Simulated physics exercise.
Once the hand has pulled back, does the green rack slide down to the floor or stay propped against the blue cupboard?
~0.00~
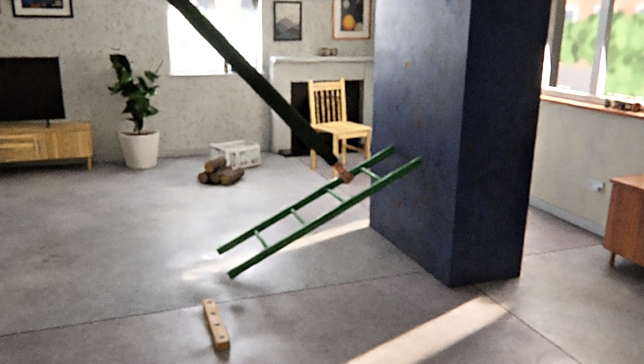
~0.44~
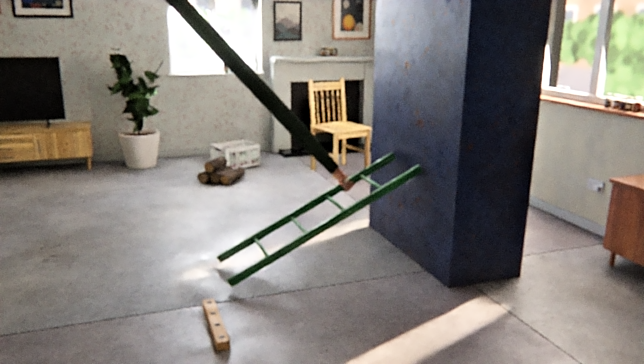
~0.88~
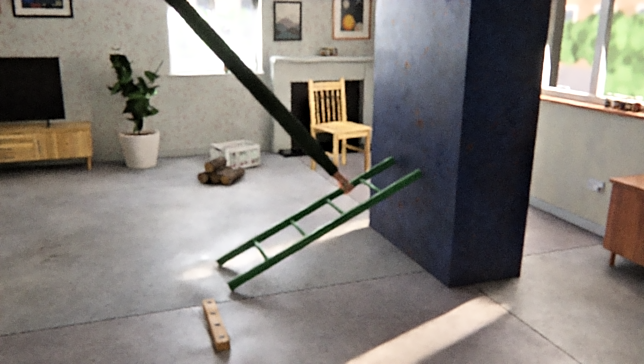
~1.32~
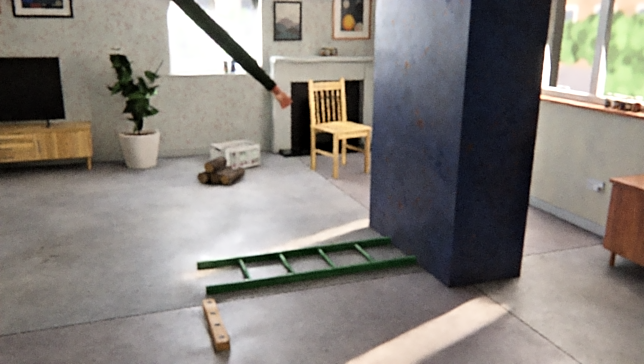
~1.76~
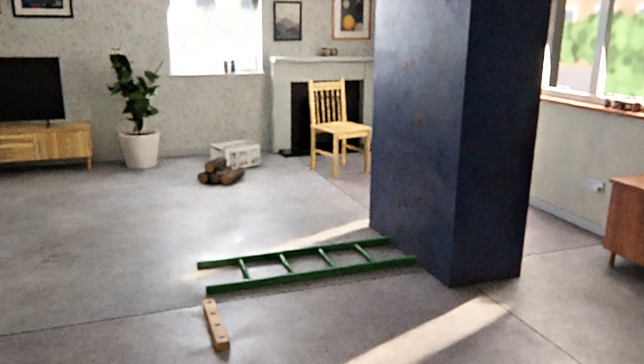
It slides down to the floor. The green rack ends up lying flat at the foot of the blue cupboard, close to the wooden batten.
